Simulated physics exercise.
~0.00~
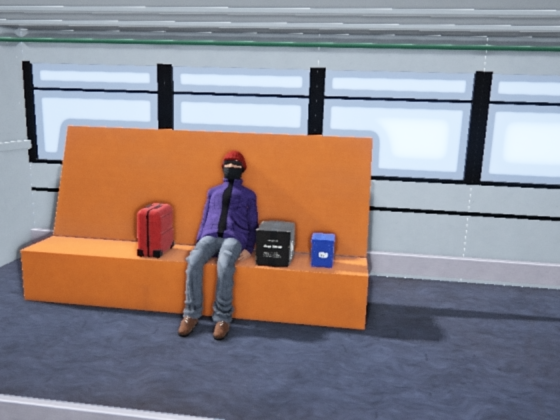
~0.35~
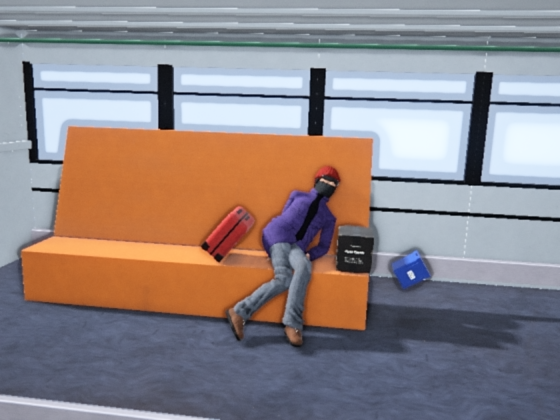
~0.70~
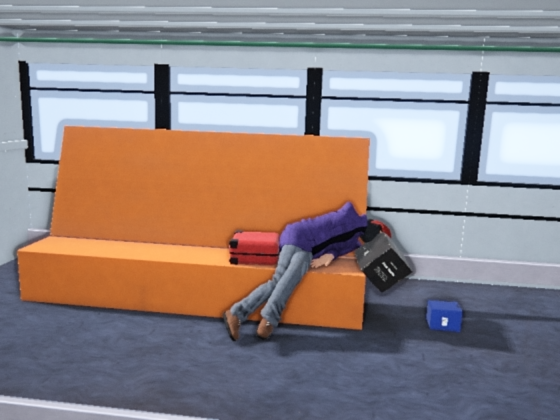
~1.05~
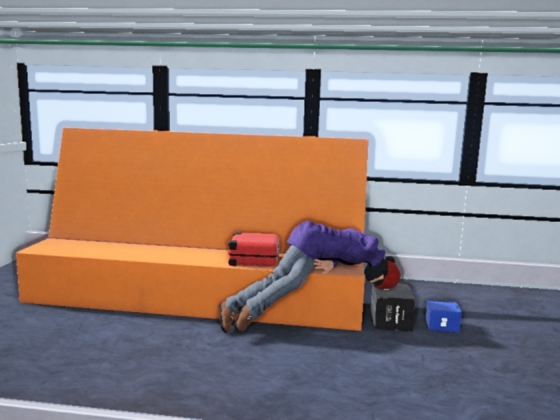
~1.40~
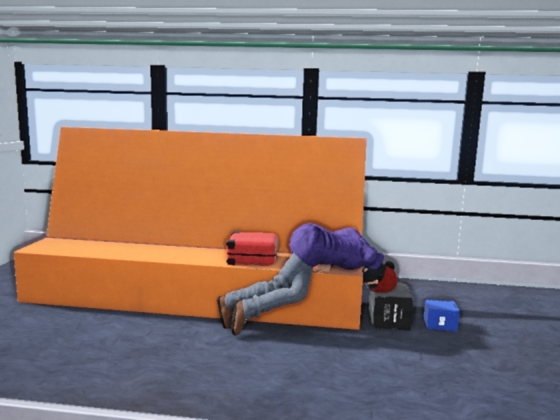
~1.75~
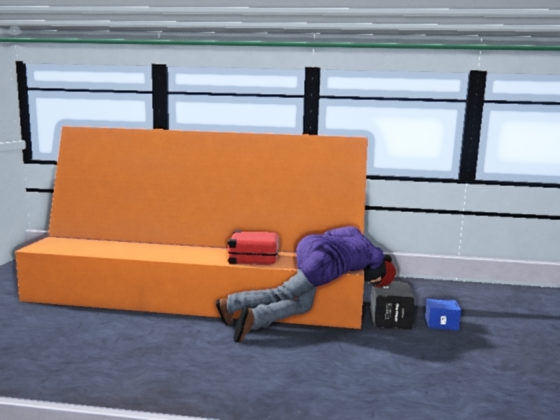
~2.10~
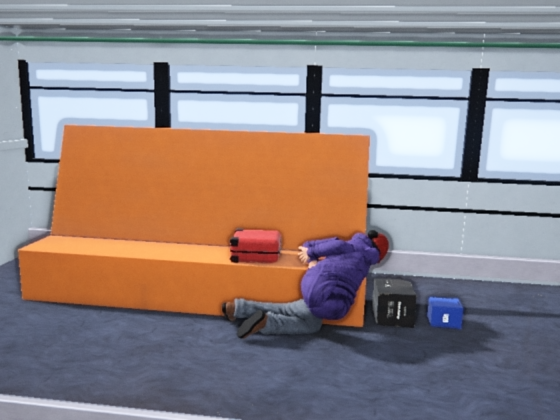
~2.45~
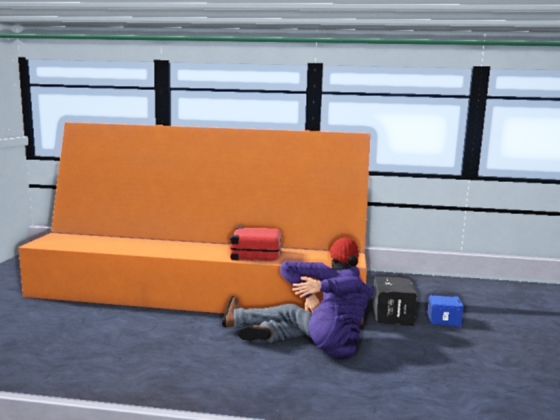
Commuter slumping right on an orange bench as blue tub and black holdall fall off, then sliding to the floor, red case staying.
